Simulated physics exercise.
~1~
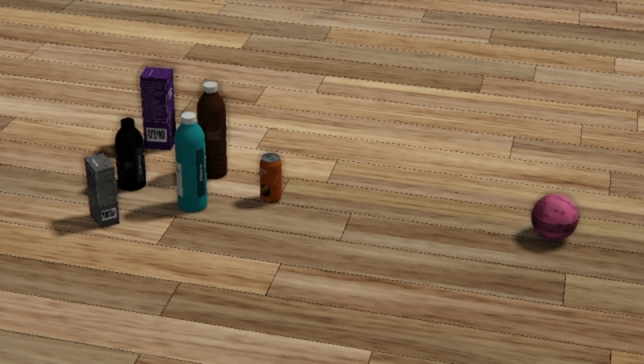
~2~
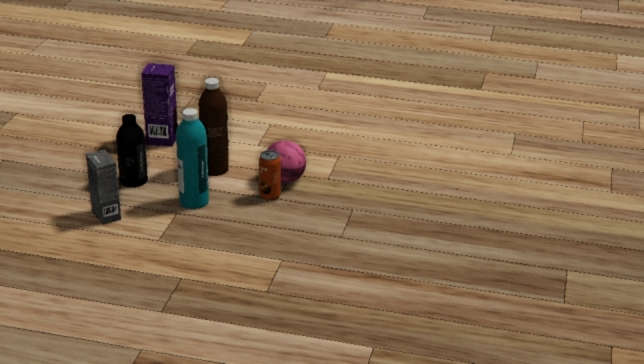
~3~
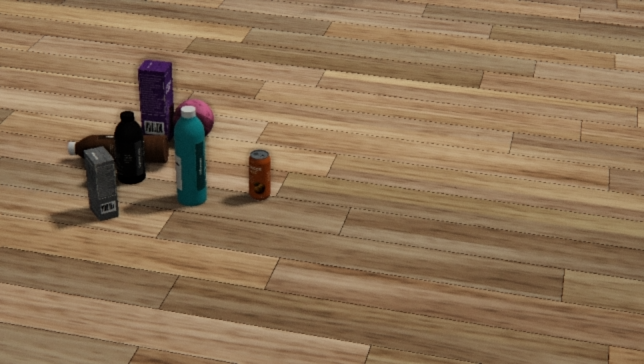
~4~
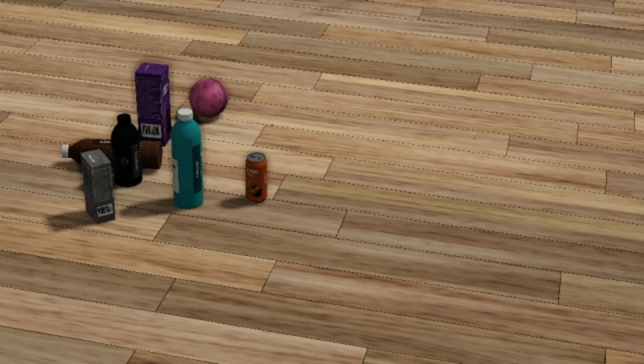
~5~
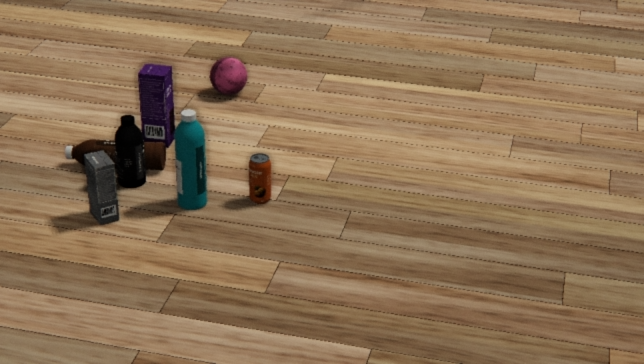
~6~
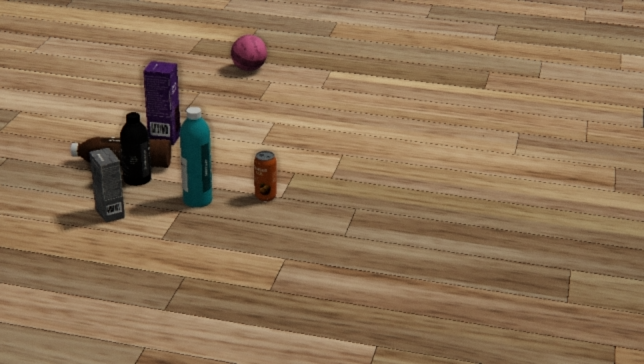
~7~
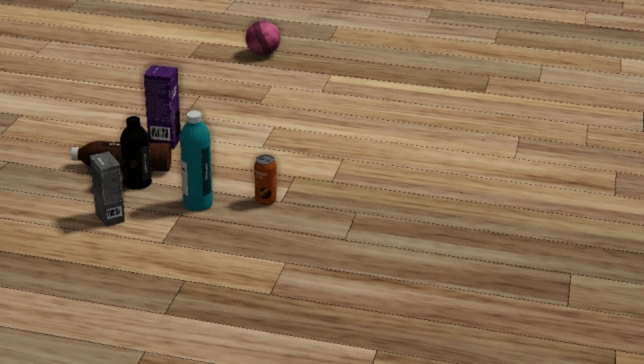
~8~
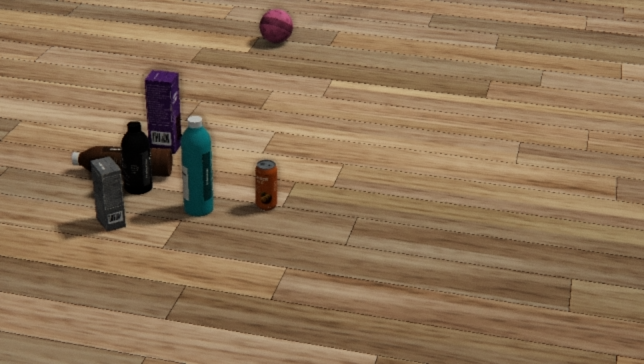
Pink ball rolling left across a wooden floor, knocking over a brown bottle among standing containers, then rolling away toward the back.
